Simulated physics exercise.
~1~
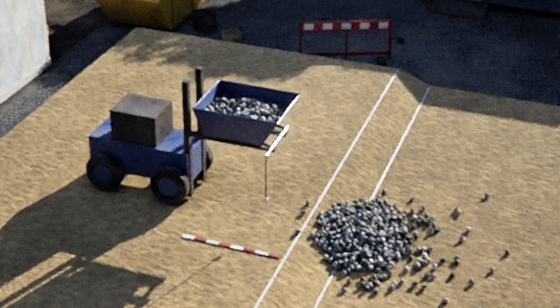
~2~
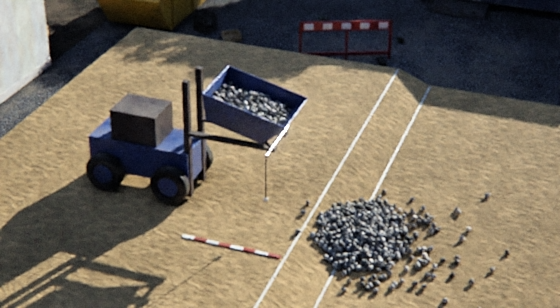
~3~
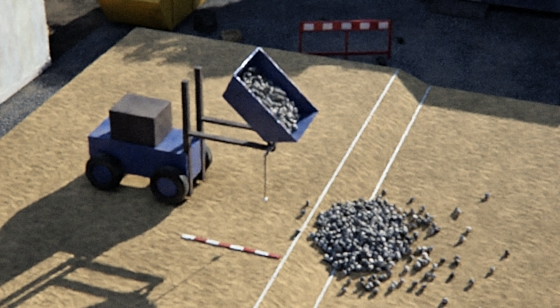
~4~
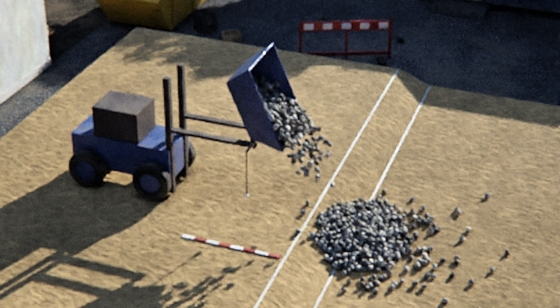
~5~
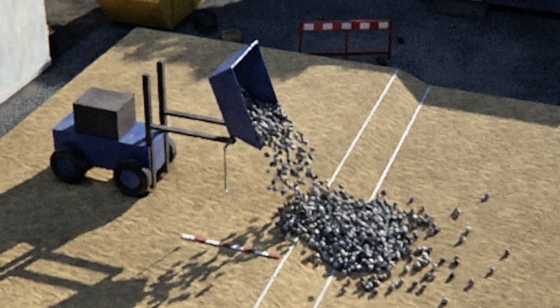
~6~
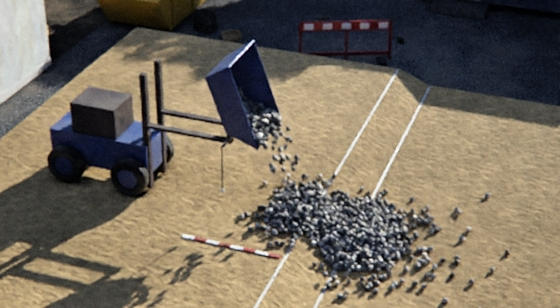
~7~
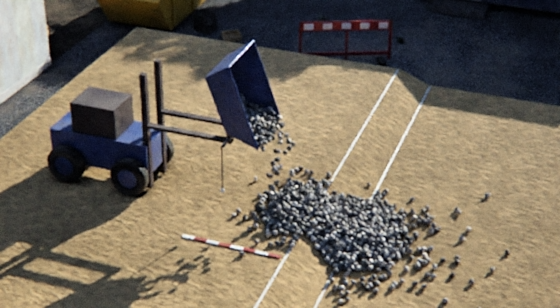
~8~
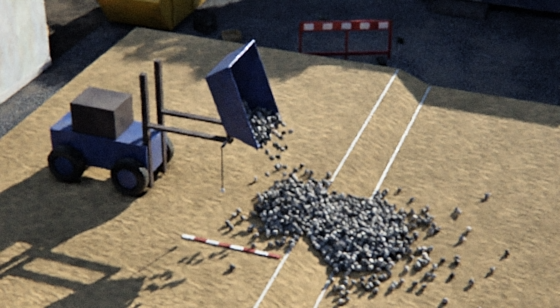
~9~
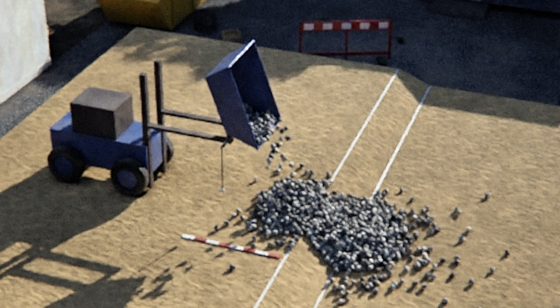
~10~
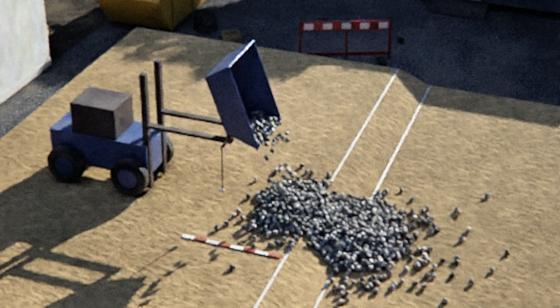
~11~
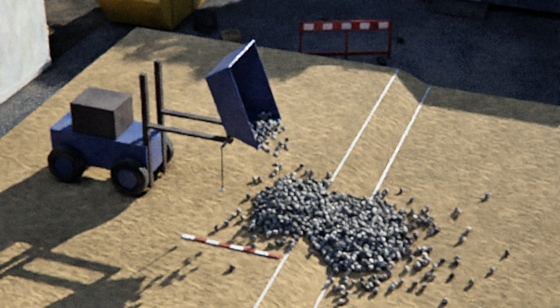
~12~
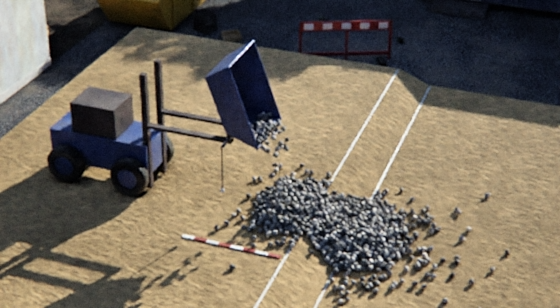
On sandy ground, a blue fork truck tips its skip, spilling grey cobbles onto a loose pile.
